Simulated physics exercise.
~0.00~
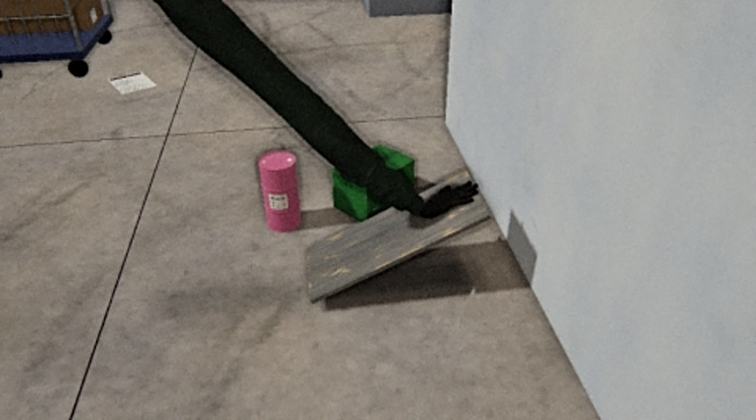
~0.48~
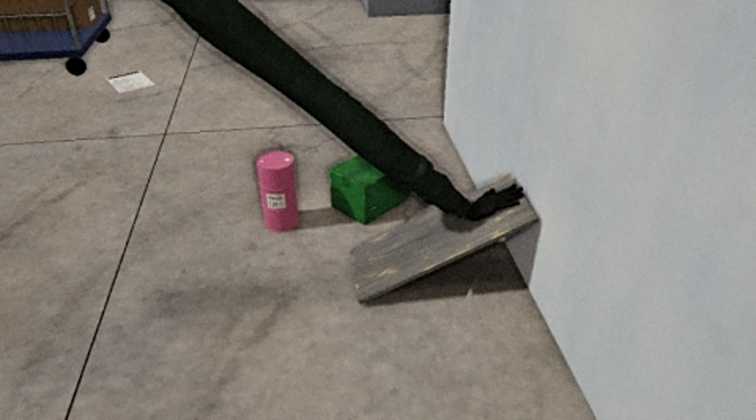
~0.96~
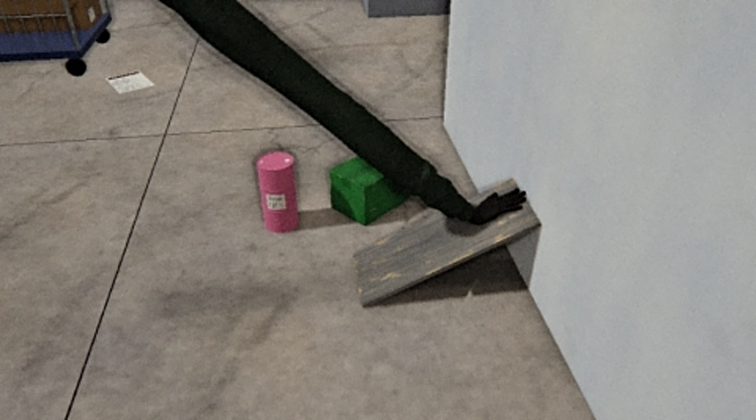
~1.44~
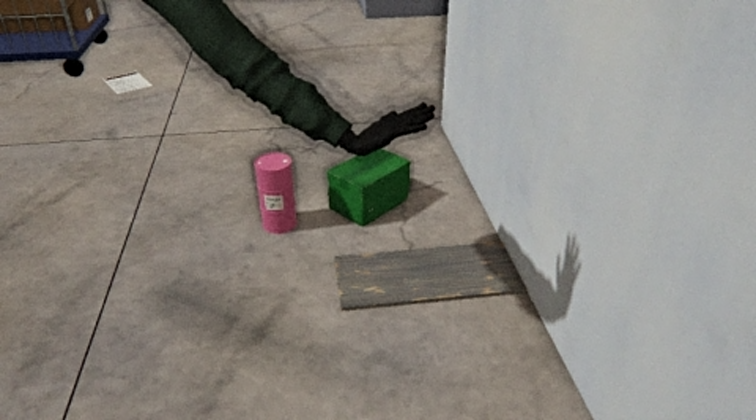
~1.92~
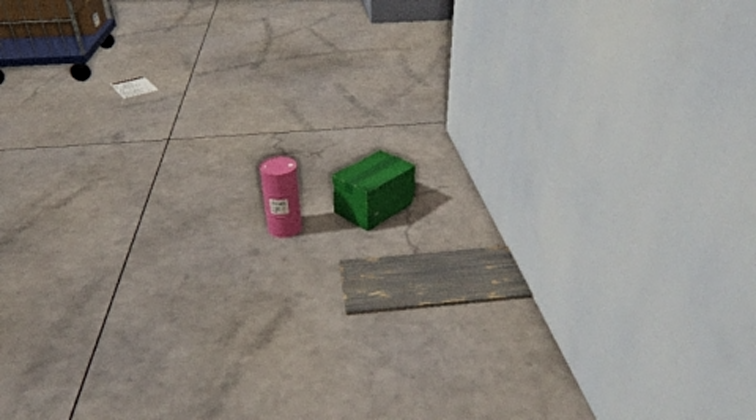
In the video, a dark-sleeved arm with a black hand leans a grey board against a pale wall, shifting it right beside a green box and pink canister, then lets go and withdraws as the board slips down, ending flat on the floor.
